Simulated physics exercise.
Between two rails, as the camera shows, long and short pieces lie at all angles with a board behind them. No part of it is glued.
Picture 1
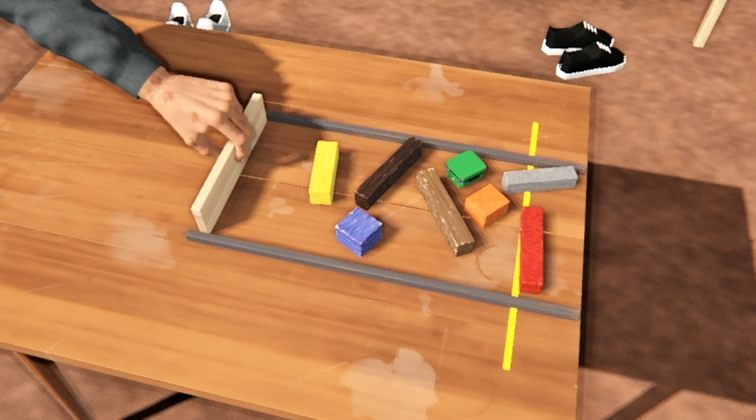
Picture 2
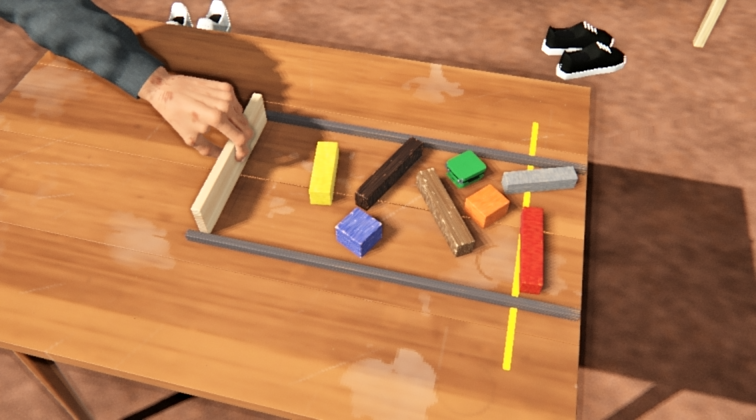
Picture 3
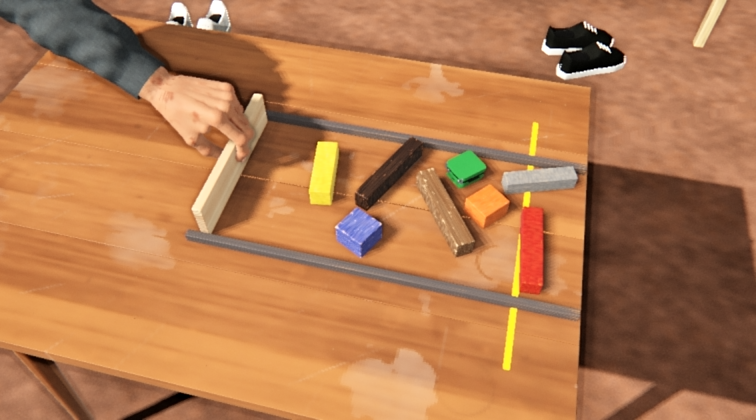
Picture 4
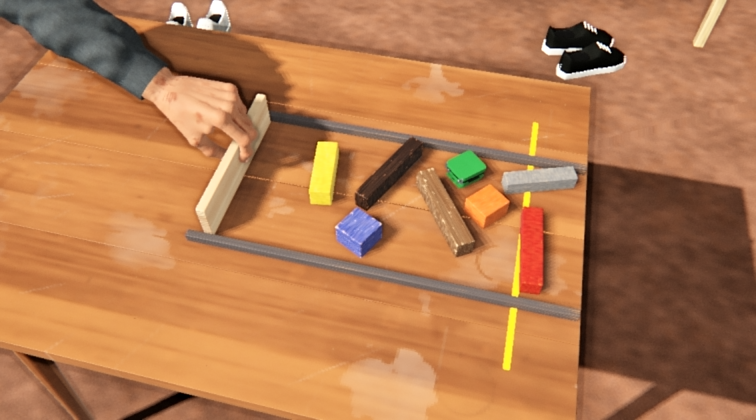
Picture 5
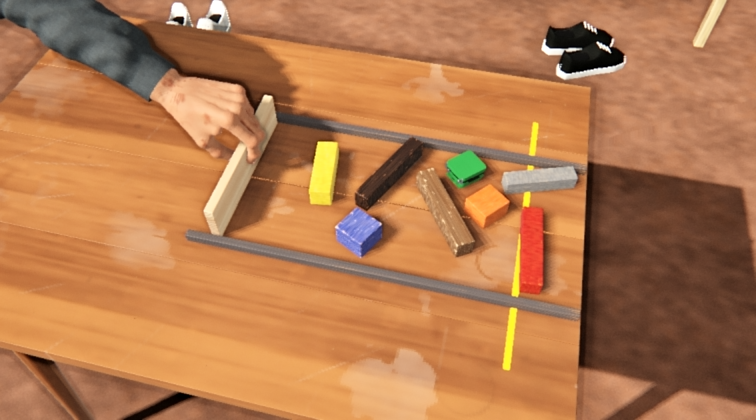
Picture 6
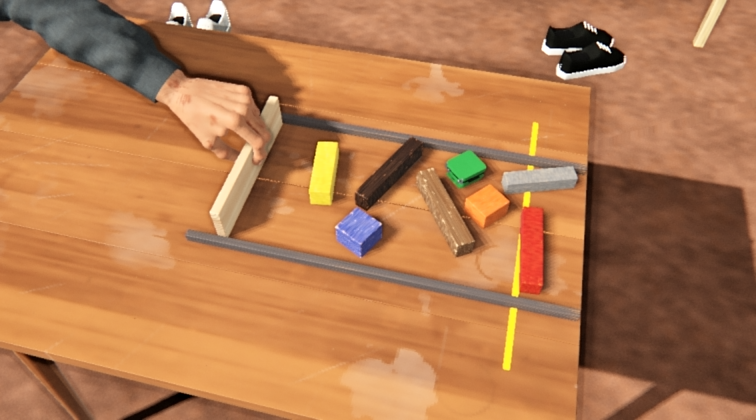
At first, a hand holds a pale board upright and still between two grey rails on a wooden table, left of scattered coloured blocks and bars. Then the hand slides the board slightly to the right, toward the yellow piece, while all the blocks and bars stay where they are.
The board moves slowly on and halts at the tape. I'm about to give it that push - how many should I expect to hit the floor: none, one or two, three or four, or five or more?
Expect three or four.
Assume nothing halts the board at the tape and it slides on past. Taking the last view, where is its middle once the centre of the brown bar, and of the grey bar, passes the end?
Approx. (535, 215) for the first, approx. (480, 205) for the second.
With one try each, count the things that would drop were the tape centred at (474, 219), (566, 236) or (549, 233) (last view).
Try 1: 0; try 2: 6; try 3: 5.
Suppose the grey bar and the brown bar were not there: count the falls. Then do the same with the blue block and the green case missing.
The answer is 0 and then 3.
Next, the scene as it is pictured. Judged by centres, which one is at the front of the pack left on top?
Going by centres, it is the green case.
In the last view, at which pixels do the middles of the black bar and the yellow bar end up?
Same order as the question: First (557, 203), second (537, 212).
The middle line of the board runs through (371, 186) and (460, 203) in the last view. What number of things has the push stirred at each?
By then 3, and later 8.
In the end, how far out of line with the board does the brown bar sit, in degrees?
Out of line by around 0°.
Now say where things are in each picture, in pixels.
The first frame shows grey bar (539, 180); red bar (531, 249); orange block (487, 206); board (233, 161); tape (523, 228).
The second frame shows red bar (531, 249); brown bar (444, 211).
The third frame shows orange block (487, 206); blue block (359, 232).
The fourth frame shows grey bar (539, 180); black bar (390, 173).
The fifth frame shows red bar (531, 249); board (244, 163).
The sixth frame shows grey bar (539, 180); red bar (531, 249); orange block (487, 206); board (250, 164); tape (523, 228).
A little later, none off yet; grey bar at rest near (539, 180); red bar at rest near (531, 249); orange block at rest near (487, 206).
When it is over, the number that fall off is three or four; down, orange block, red bar and grey bar.
